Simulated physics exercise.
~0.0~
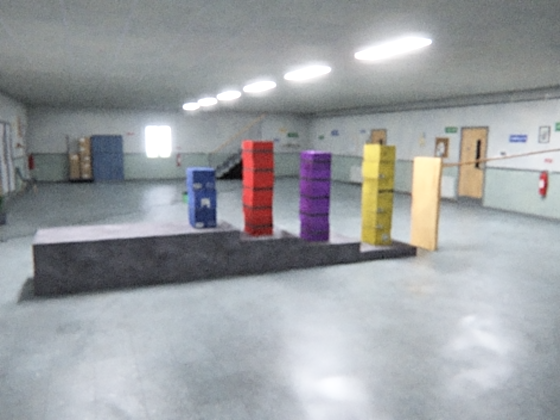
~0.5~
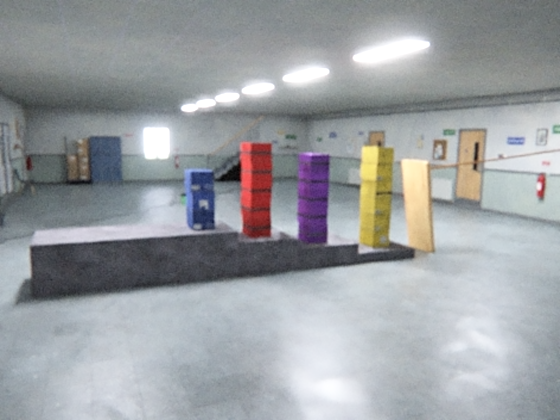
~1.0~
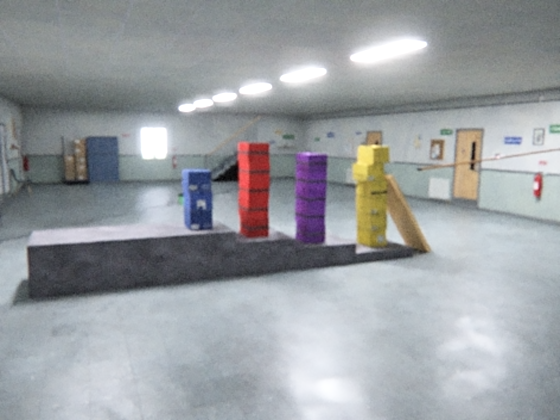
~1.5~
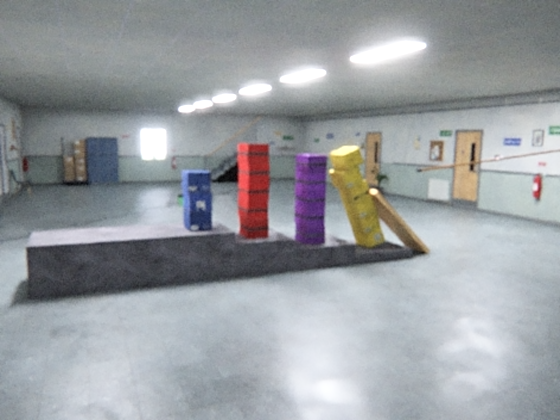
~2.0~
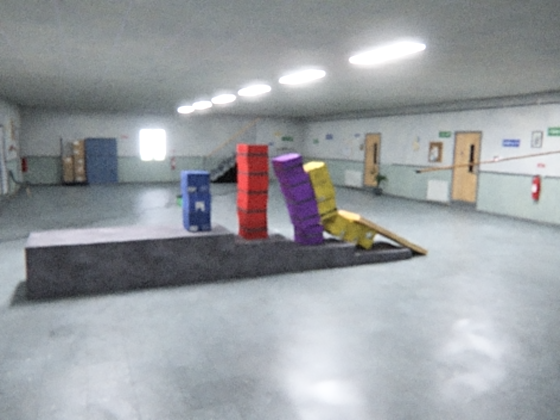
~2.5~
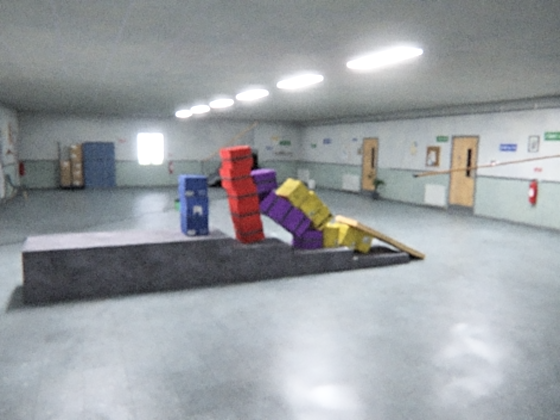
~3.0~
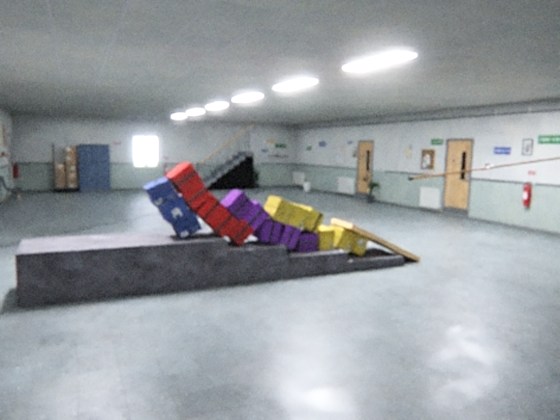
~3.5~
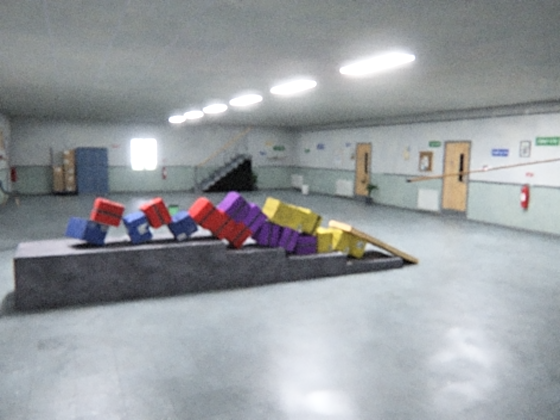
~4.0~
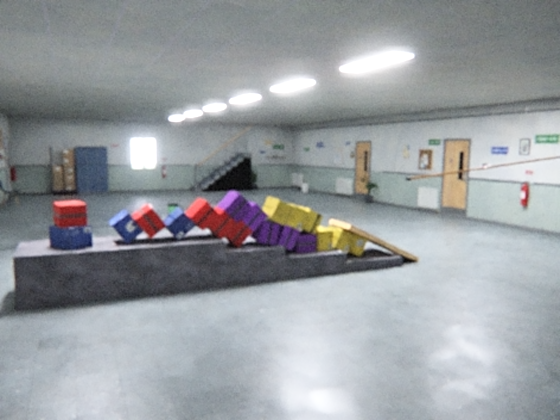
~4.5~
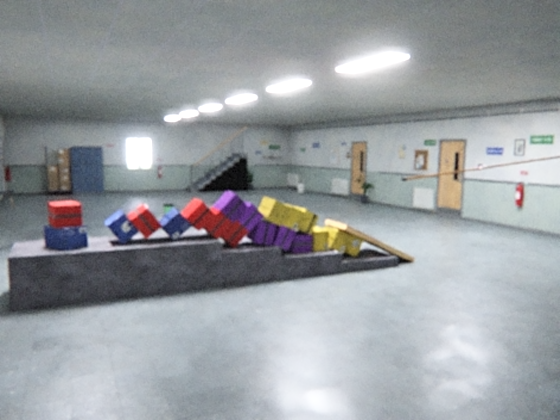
Four columns of taped cartons, blue, red, purple and yellow from left to right, stand on a long, dark stepped platform in a wide, pale hall, seen from the front at a distance. A light wooden board upright at the right end tips left and slides down against the yellow column. The yellow column leans and collapses into the purple, which topples against the red. The red column then falls onto the blue, and both spill leftward along the platform. The cartons settle in a jagged row, a red one resting on a blue one at the left, the board lying sloped at the right.
